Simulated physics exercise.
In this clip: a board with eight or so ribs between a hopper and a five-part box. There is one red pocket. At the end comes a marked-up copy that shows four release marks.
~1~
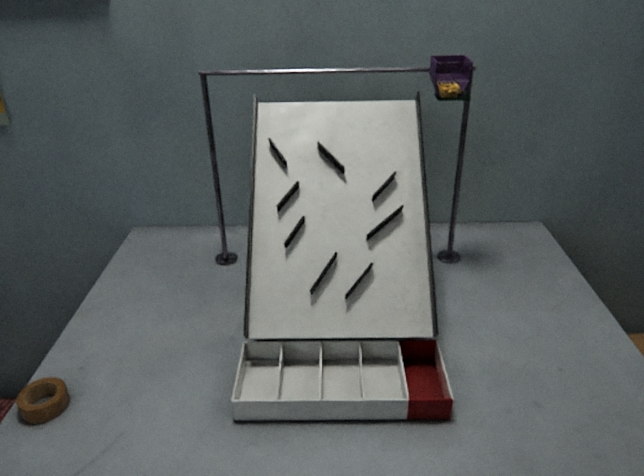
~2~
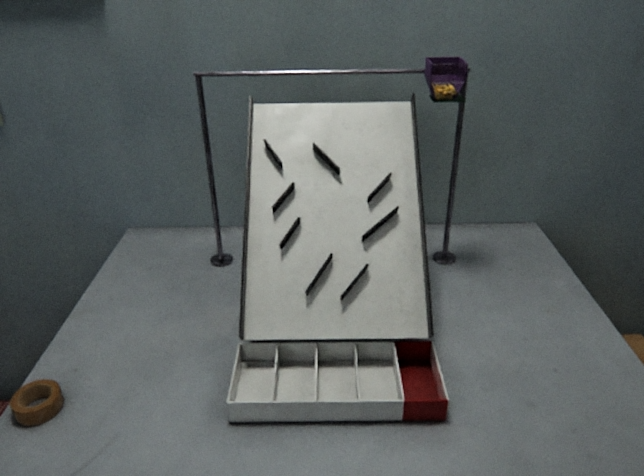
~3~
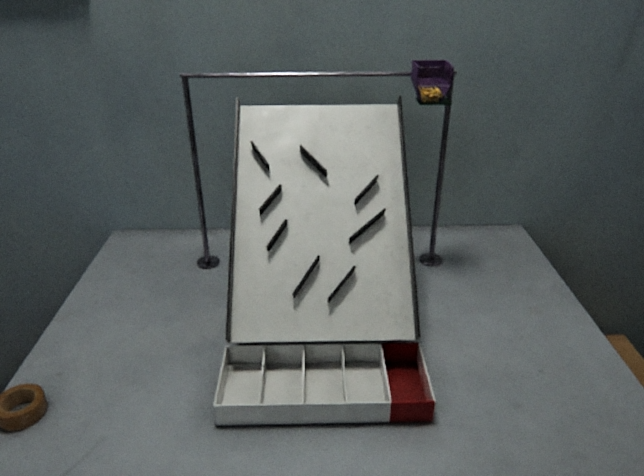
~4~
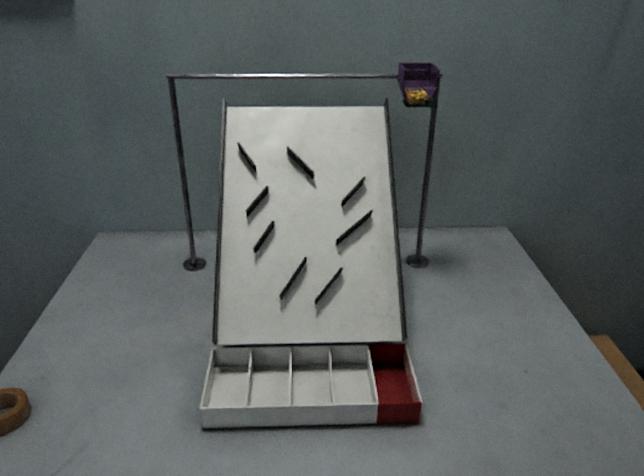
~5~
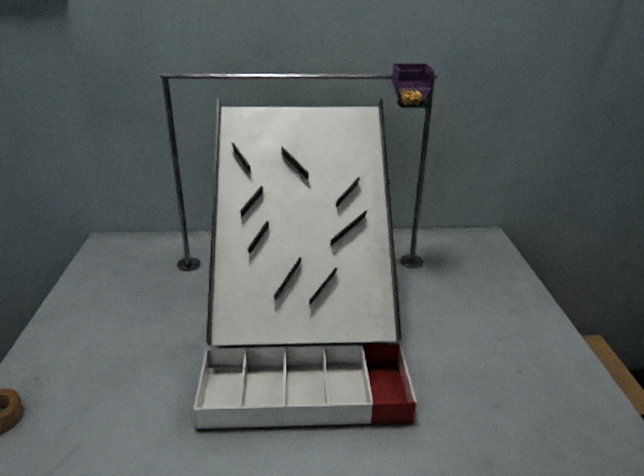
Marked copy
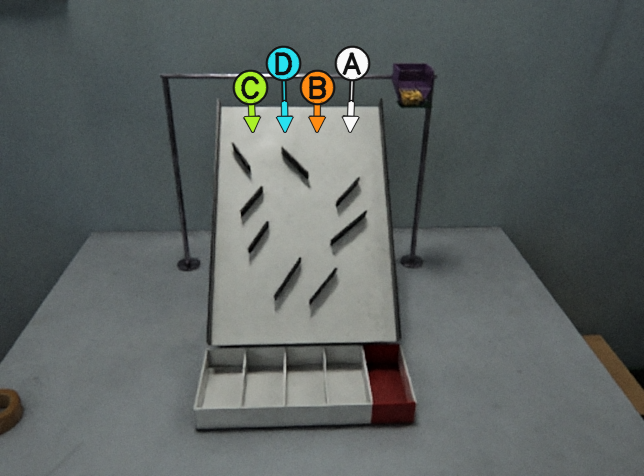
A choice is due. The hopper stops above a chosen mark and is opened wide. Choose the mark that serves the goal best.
A is best.
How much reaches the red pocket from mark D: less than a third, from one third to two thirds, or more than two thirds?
It is less than a third.
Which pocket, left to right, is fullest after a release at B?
It is the second one.
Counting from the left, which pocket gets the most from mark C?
The first from the left.
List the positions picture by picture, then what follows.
Hopper near (449, 88), puffed corn balls, door shut, in the first frame.
Ribs (264, 139) to (281, 162), (313, 143) to (340, 169), (272, 207) to (294, 182), in the second frame.
Ribs (355, 199) to (378, 175), (267, 247) to (286, 219), (350, 238) to (385, 209), in the third frame.
Ribs (280, 296) to (306, 257), (315, 301) to (342, 267), in the fourth frame.
Red pocket near (393, 411), number 5 of 5 from the left, in the fifth frame.
On the marked copy, mark A meets the board at (350, 126); mark B meets the board at (317, 126); mark C meets the board at (252, 126); mark D meets the board at (284, 126).
For mark A, close to a third in the red pocket, close to two thirds in other pockets, only a few held on the board.
For mark B, none at all in the red pocket, the whole lot in other pockets.
For mark C, only a few in the red pocket, all but a few in other pockets.
For mark D, none at all in the red pocket, the whole lot in other pockets.
